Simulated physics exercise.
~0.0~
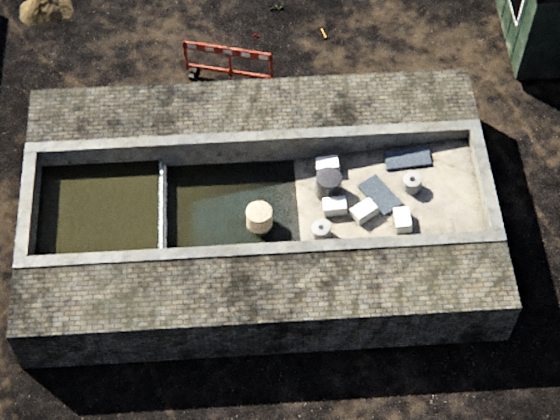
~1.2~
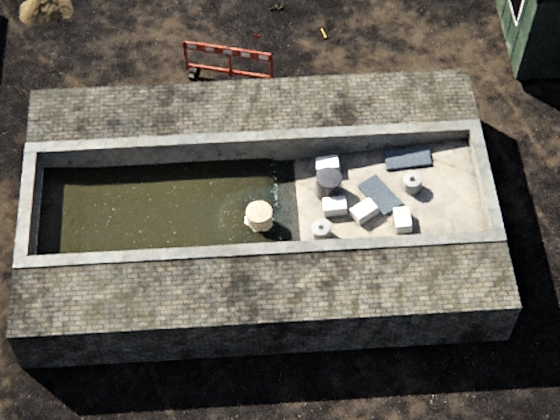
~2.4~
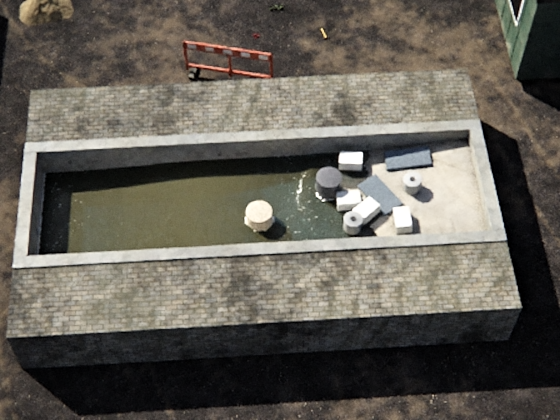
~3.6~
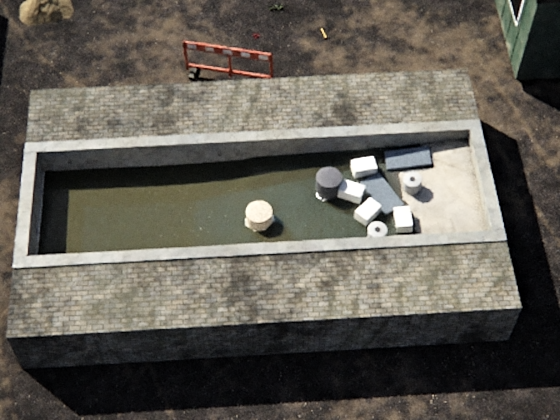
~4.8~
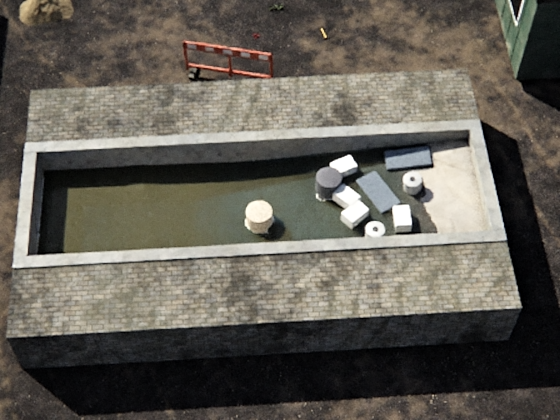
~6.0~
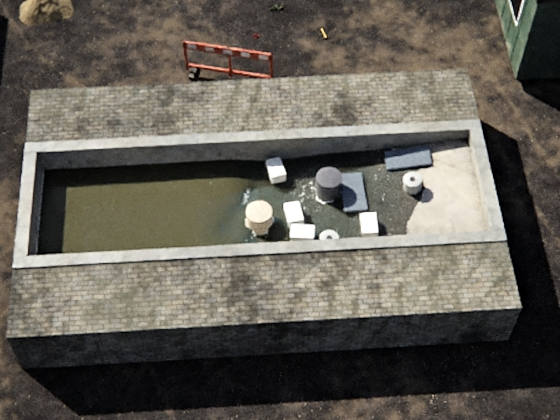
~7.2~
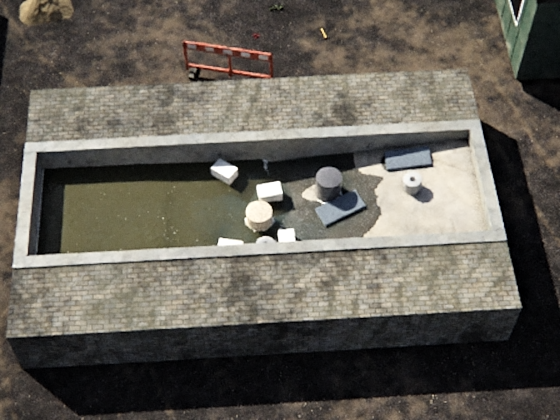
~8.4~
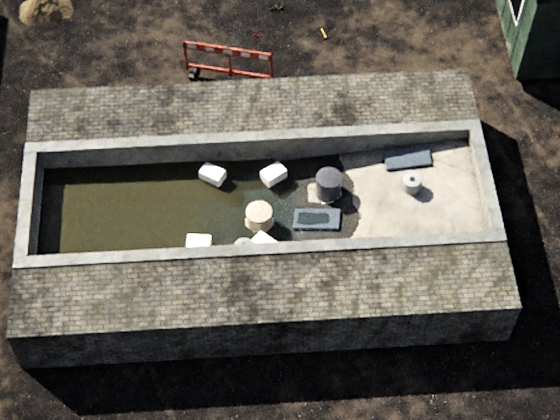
We see a long walled basin from above, where a barrier penning water at the left disappears and the water spreads right, nudging pale blocks up the ramp before drawing back, carrying several blocks left, and leaving them scattered around a cream cylinder.
